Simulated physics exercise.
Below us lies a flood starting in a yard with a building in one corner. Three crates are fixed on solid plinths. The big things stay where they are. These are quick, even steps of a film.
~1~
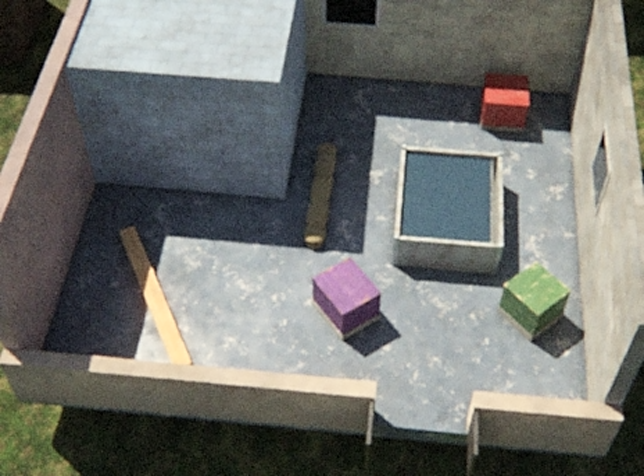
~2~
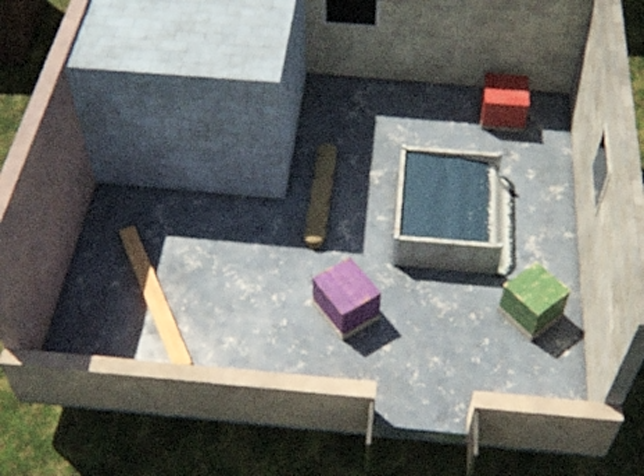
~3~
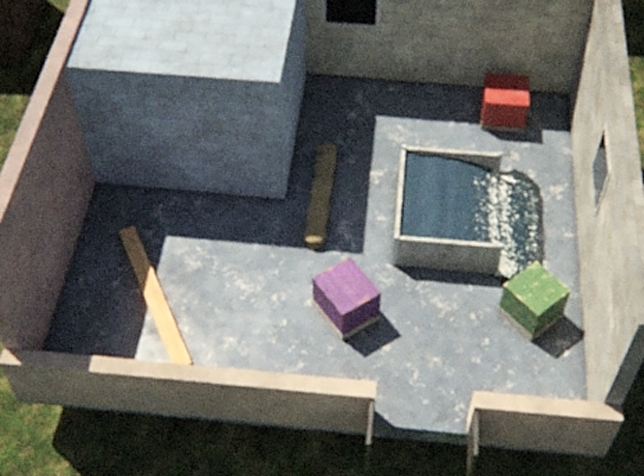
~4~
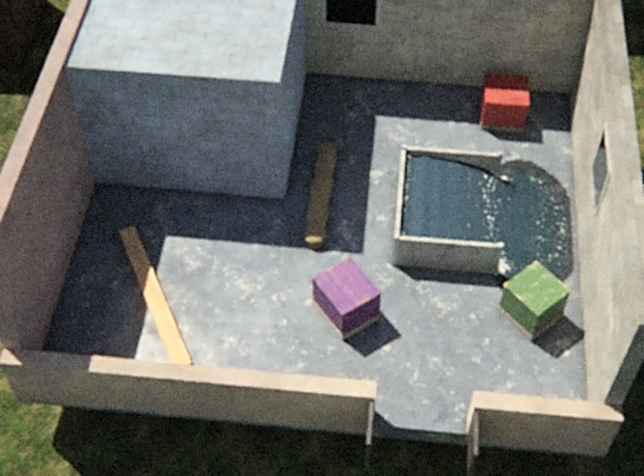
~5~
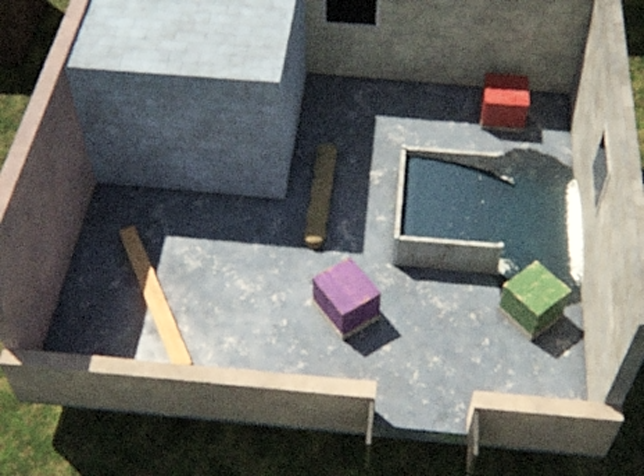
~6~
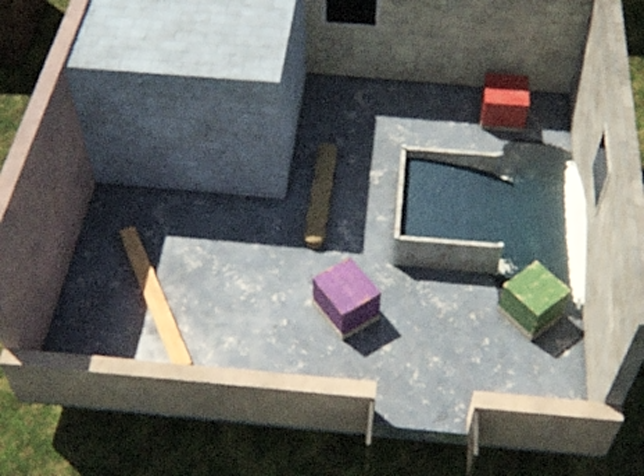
Water pouring from the right side of an open tank, spreading across a walled yard to the right wall beside a green crate.
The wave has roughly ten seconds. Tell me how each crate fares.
One by one: The red crate is wetted; the purple crate escapes dry; the green crate is wetted.
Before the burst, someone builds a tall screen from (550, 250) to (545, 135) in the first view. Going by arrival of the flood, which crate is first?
That is the green crate.
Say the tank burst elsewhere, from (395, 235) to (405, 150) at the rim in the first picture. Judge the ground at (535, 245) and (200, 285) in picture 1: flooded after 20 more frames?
In that order: Clear, flooded.
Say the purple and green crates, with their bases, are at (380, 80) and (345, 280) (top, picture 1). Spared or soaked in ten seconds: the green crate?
Then: Green crate stays dry.
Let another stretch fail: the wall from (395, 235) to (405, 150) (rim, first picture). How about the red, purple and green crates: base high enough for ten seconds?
My reading: The red crate is soaked, the purple crate is wetted, the green crate keeps dry.
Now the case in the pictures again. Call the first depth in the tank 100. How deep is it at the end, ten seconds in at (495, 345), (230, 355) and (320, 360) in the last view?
About 6, 6 and 6 per cent.
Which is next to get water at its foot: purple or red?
I say the red-painted one.
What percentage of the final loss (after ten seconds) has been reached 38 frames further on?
Some 50 per cent.
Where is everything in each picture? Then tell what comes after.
The first frame shows the open tank at (450, 198) is whole and still.
In the second frame, the front is at (504, 182), out from the gap at (495, 218).
In the third frame, water pours out at (494, 219) and has run to (515, 175).
In the fourth frame, water pours out at (494, 220) and has run to (548, 177).
In the fifth frame, the front is at (573, 174), out from the gap at (494, 220).
In the sixth frame, water pours out at (494, 220) and has run to (572, 156).
A moment on, water covers 15 % of the floor; the red crate water round its plinth, the purple crate not reached, the green crate water round its plinth.
Next, water covers 20 % of the floor; the red crate water round its plinth, the purple crate not reached, the green crate water round its plinth.
Then, water covers 45 % of the floor; the red crate water round its plinth, the purple crate water round its plinth, the green crate water round its plinth.
Later, water covers 65 % of the floor; the red crate water round its plinth, the purple crate water round its plinth, the green crate water round its plinth.
In the end, water covers 85 % of the floor; the red crate was topped, the purple crate stayed above the water, the green crate was topped.
